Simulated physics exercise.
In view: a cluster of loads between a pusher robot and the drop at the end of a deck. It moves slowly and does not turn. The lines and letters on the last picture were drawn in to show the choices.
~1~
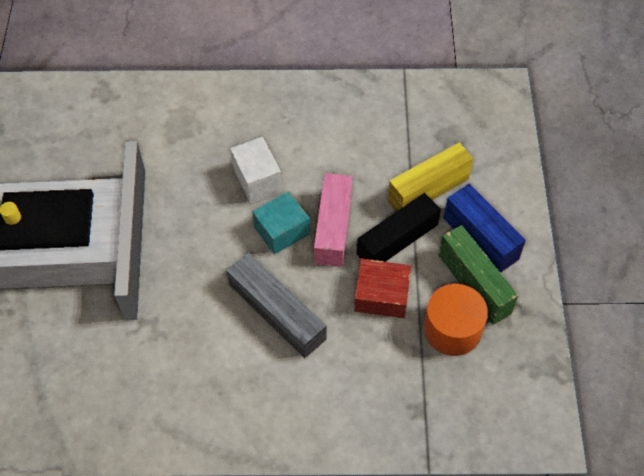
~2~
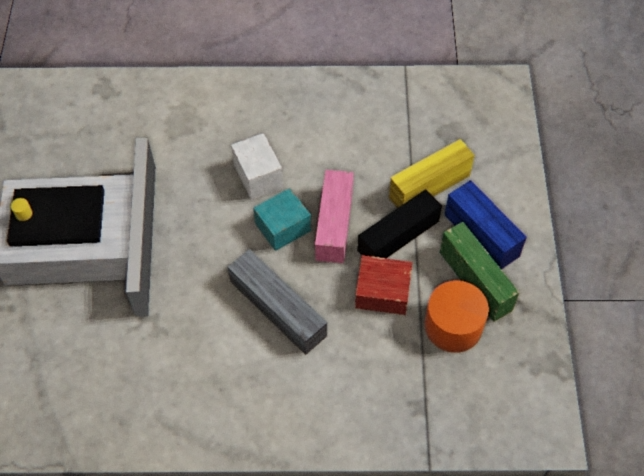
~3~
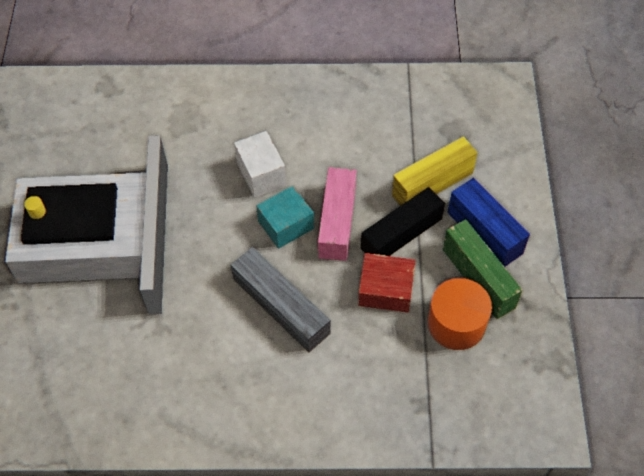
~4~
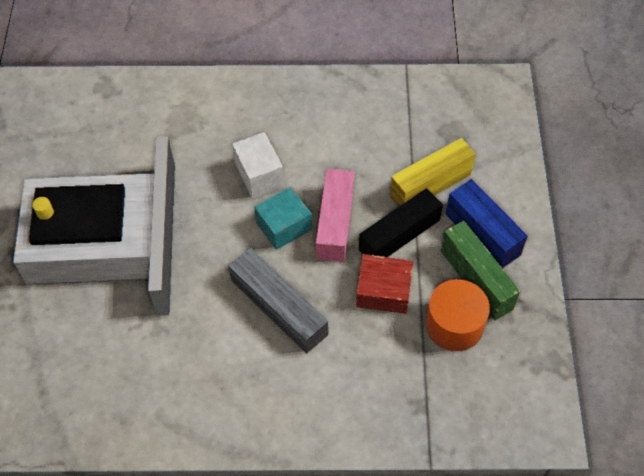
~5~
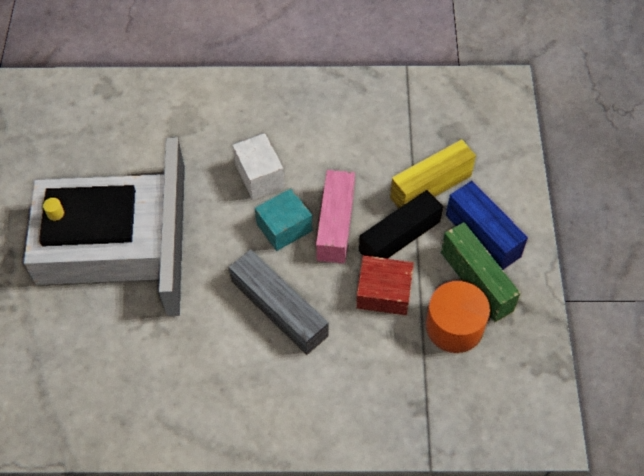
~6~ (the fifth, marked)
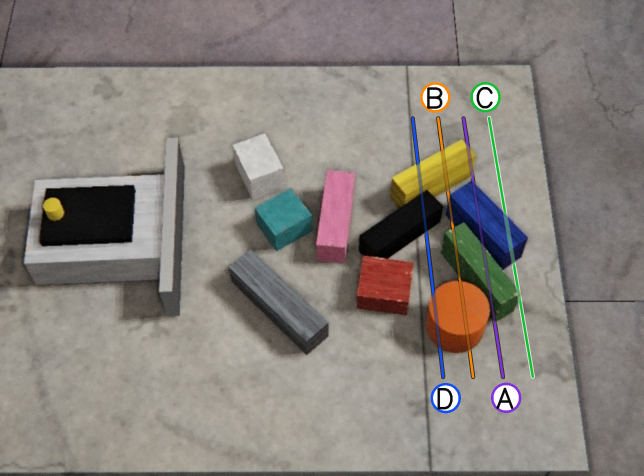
In the video, a pale robot with a flat front plate, a black top and a yellow knob moves slowly rightward across a stone-like deck, while a cluster of colourful blocks and an orange cylinder stays in place ahead of it.
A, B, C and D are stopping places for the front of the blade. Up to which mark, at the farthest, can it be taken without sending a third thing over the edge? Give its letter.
B.
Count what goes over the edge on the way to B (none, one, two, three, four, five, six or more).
By then, two.
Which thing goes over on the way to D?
It is the blue stick.
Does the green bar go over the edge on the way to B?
Yes.
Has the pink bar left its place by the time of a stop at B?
Yes.
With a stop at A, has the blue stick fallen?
By then, yes.
On the copy, A at (482, 237); B at (454, 238); C at (509, 237); D at (427, 238).
On B. First, robot (199, 214); grey stick (311, 312); white crate (297, 168).
Then, robot (301, 213); blue stick (511, 223); green bar (509, 273).
Finally, robot (380, 213); blue stick over the edge; green bar over the edge; two fallen.
By contrast, A drops three; C drops seven; D is within the limit but short.
